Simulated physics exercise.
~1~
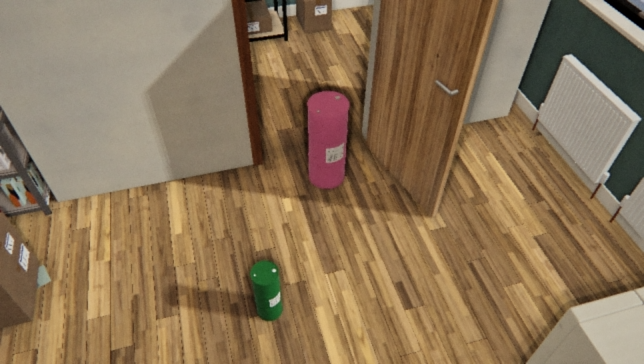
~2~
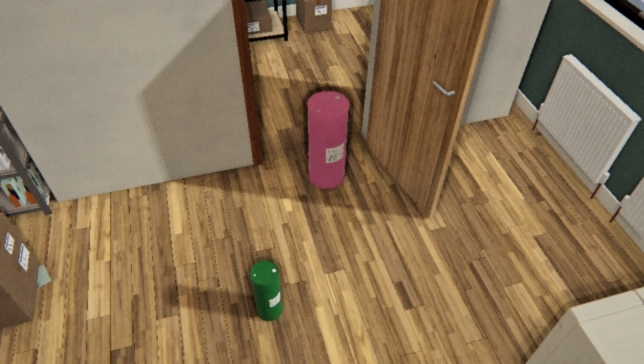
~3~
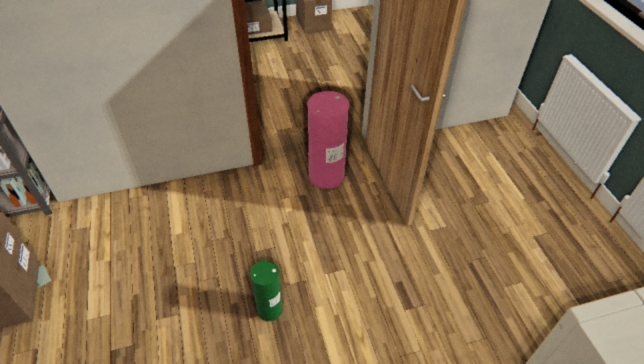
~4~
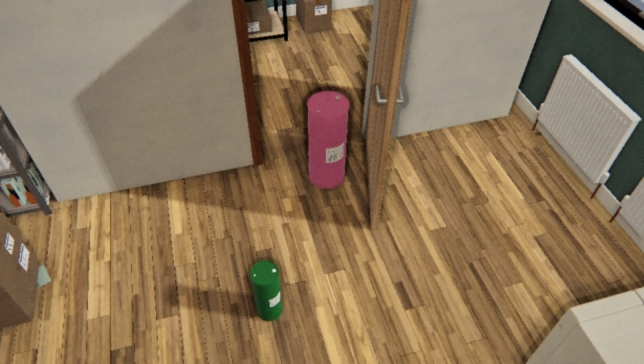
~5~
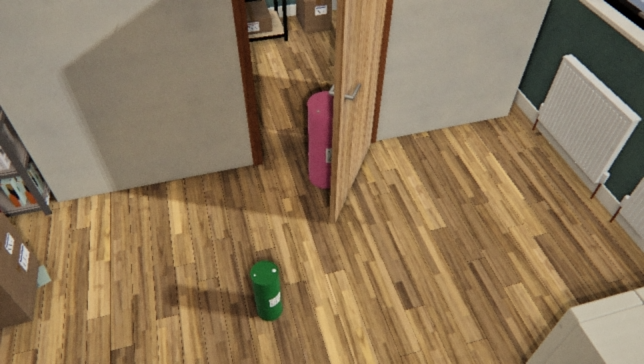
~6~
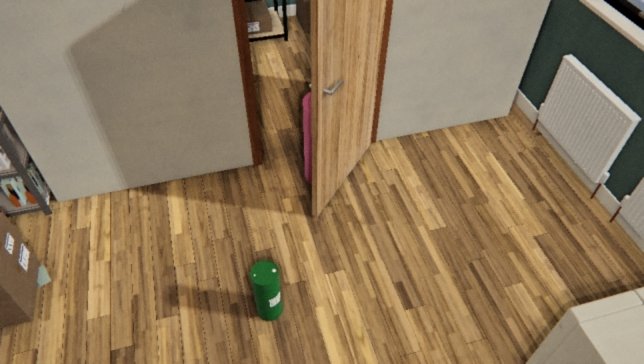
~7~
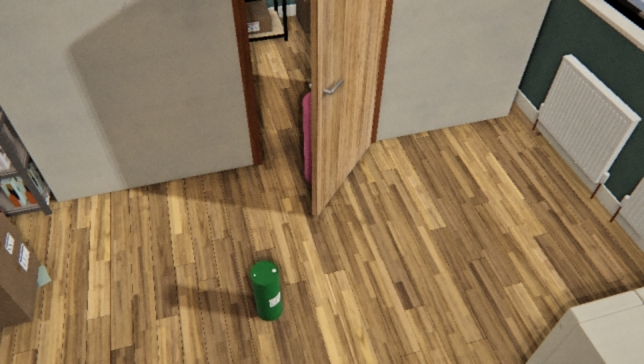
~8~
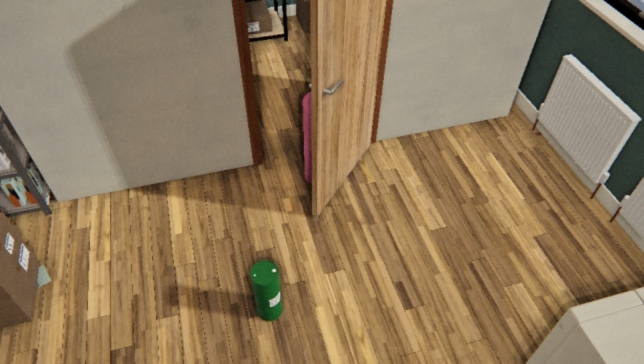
In a room with a wooden floor, a wide-open door swung left towards its frame, gradually hiding most of a pink cylinder standing in the doorway, then stopped while still partly open, as a small green canister stayed put on the floor nearby.
